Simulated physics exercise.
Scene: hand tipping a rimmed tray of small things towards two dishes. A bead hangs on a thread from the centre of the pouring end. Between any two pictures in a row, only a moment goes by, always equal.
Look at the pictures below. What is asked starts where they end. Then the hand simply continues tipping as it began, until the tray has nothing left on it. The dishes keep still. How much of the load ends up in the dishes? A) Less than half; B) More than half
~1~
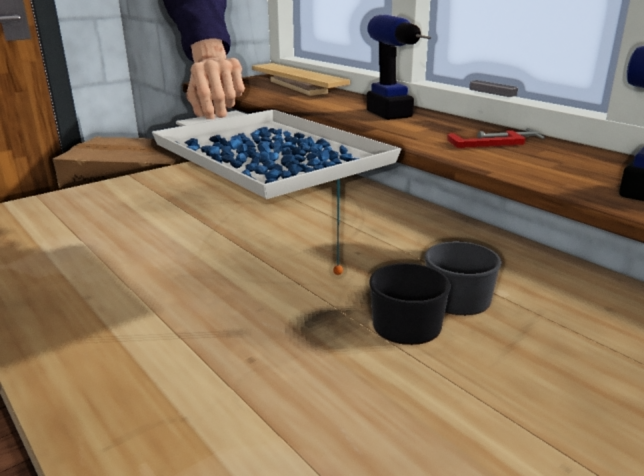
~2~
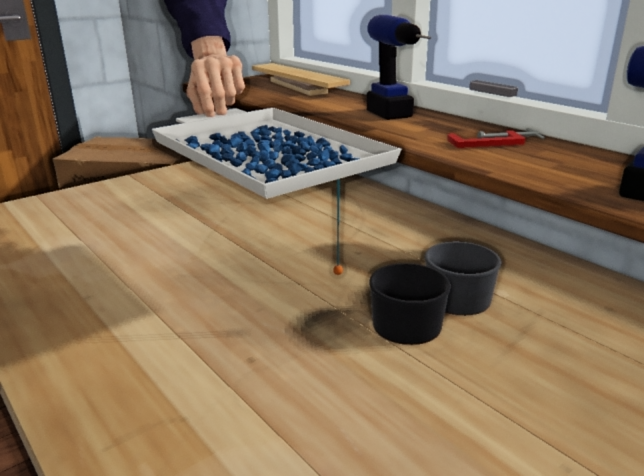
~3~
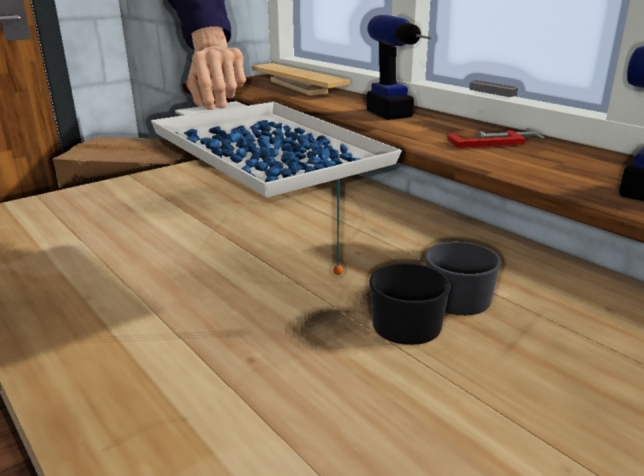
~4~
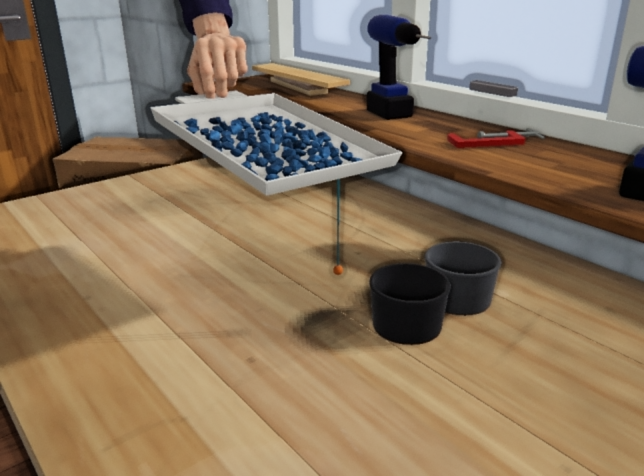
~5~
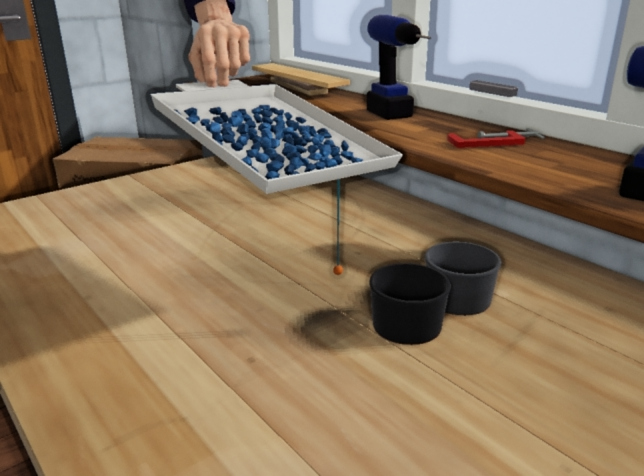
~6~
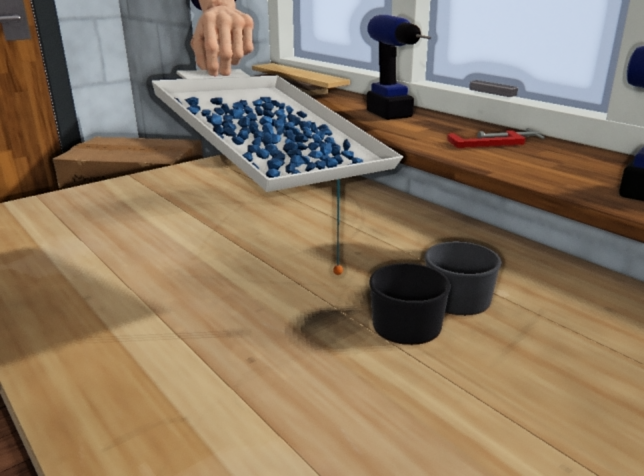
Option B: More than half.
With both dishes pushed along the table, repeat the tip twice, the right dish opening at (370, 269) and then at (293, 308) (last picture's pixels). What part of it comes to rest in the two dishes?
In turn 40 and 0 in a hundred.
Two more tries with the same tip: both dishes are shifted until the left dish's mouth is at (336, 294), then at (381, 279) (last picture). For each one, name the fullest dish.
The first time it's the right member, the second time the left member.
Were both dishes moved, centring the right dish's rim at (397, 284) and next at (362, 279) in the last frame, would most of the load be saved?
First place: Beyond half; second place: Short of half.
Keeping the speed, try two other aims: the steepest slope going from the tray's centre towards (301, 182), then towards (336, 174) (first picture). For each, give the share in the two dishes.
First case: 0 %; second case: 40 %.
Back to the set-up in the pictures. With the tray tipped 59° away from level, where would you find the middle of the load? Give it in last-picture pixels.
Centre estimate: (348, 145).
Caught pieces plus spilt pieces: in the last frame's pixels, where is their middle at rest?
At about (407, 314).
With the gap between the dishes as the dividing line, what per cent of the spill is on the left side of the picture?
Around 80 %.
Soon, tray tipped steeply; nearly all on the tray; a stray few in the air.
A while on, tray tipped right over; about a quarter on the tray; about a third in the left dish; a stray few in the right dish; a small part outside both; about a quarter in the air.
Towards the end, tray tipped past a quarter turn; about two thirds in the left dish; a stray few in the right dish; about a third outside both.
Finally, tray tipped past a quarter turn; about two thirds in the left dish; a stray few in the right dish; about a third outside both.
